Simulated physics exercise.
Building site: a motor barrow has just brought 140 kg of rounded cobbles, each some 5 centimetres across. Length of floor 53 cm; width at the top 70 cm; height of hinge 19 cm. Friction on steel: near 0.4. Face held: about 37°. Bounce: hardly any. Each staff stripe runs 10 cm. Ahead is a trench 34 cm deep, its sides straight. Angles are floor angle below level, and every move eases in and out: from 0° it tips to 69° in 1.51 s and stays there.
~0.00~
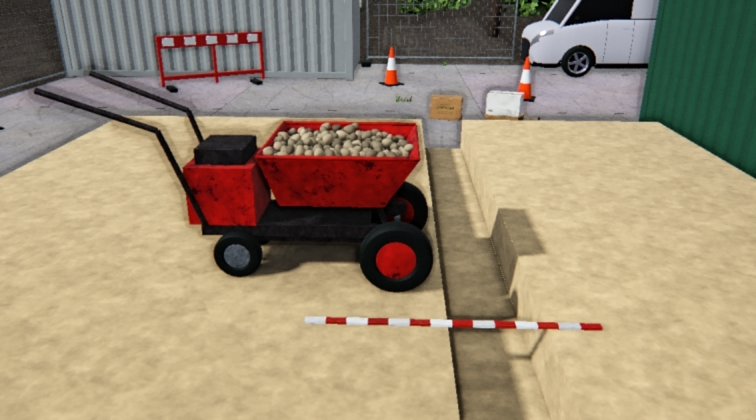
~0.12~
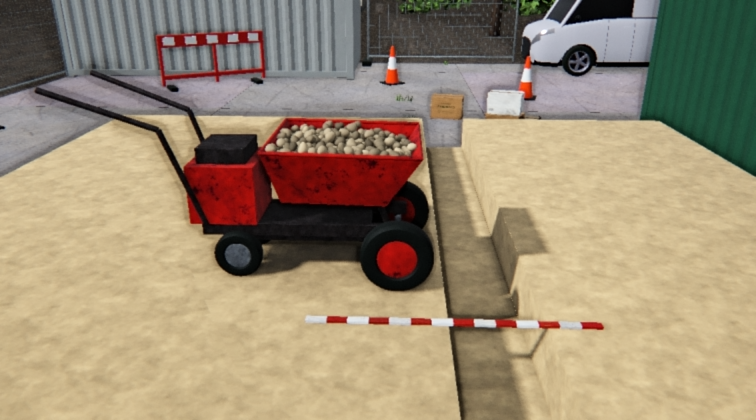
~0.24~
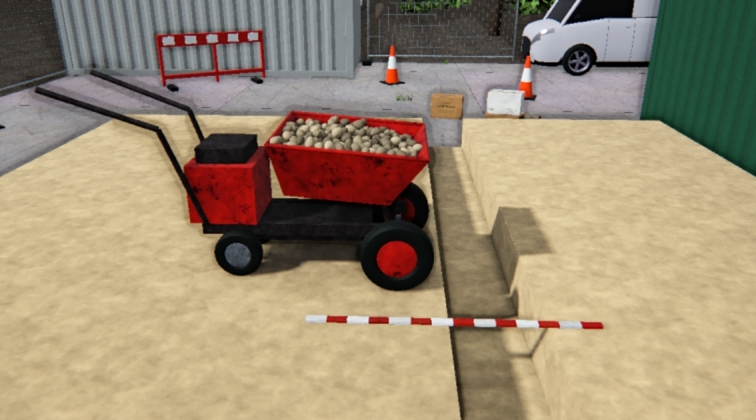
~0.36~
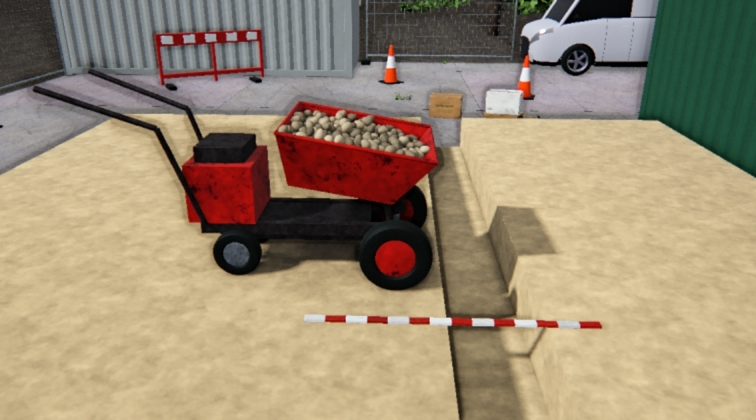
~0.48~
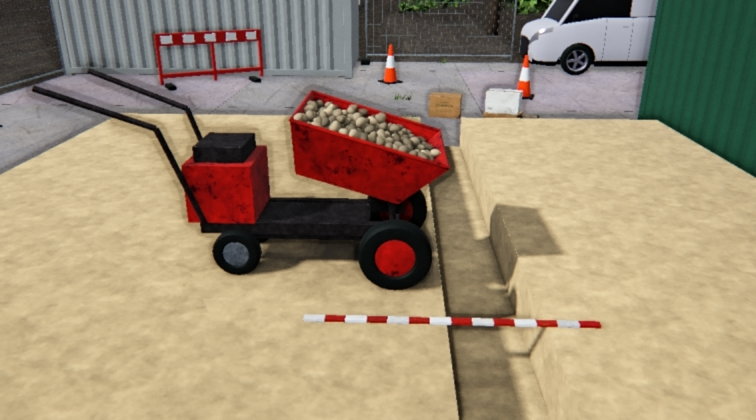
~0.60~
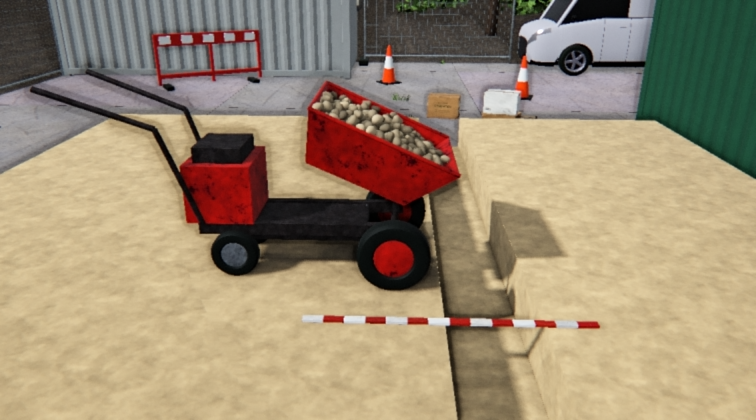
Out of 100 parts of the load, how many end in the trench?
Some 57 out of 100.
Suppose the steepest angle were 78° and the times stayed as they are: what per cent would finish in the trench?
The trench would hold about 50% of it.
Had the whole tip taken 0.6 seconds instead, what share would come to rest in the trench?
Then about 35 per cent.
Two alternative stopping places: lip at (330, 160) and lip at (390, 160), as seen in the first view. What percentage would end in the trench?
Roughly 85 per cent, then 85 per cent.
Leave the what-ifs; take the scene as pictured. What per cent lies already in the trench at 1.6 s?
Roughly 15% by that time.
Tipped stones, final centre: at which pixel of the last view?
Their centre sits close to (511, 292).
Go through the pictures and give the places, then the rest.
Lip at (419, 159), floor tilted 0°, highest stones at (343, 134), in the first picture.
The skip is at 1°, its lip at (423, 159); the top of the load is at (334, 133); the stones move at 0.2 m/s on average, in the second picture.
Lip at (429, 160), floor tilted 5°, highest stones at (328, 128); the stones move at 0.3 m/s on average, in the third picture.
Lip at (438, 163), floor tilted 10°, highest stones at (322, 120); the stones move at 0.5 m/s on average, in the fourth picture.
Lip at (449, 168), floor tilted 16°, highest stones at (323, 110); the stones move at 0.6 m/s on average, in the fifth picture.
Lip at (460, 176), floor tilted 24°, highest stones at (335, 101); the stones move at 0.6 m/s on average, in the sixth picture.
After 1.1 s the floor is at 58°; 99 % in the skip, 1 % in the trench; the foremost stones are at (501, 202).
After 1.6 s the floor is at 69°; 57 % in the skip, 16 % in the trench, 27 % past the trench; the foremost stones are at (590, 255).
After 2.0 s the floor is at 69°; 33 % in the skip, 26 % in the trench, 41 % past the trench; the foremost stones are at (672, 274).
After 3.9 s the floor is at 69°; 3 % in the skip, 57 % in the trench, 40 % past the trench; the foremost stones are at (729, 284).
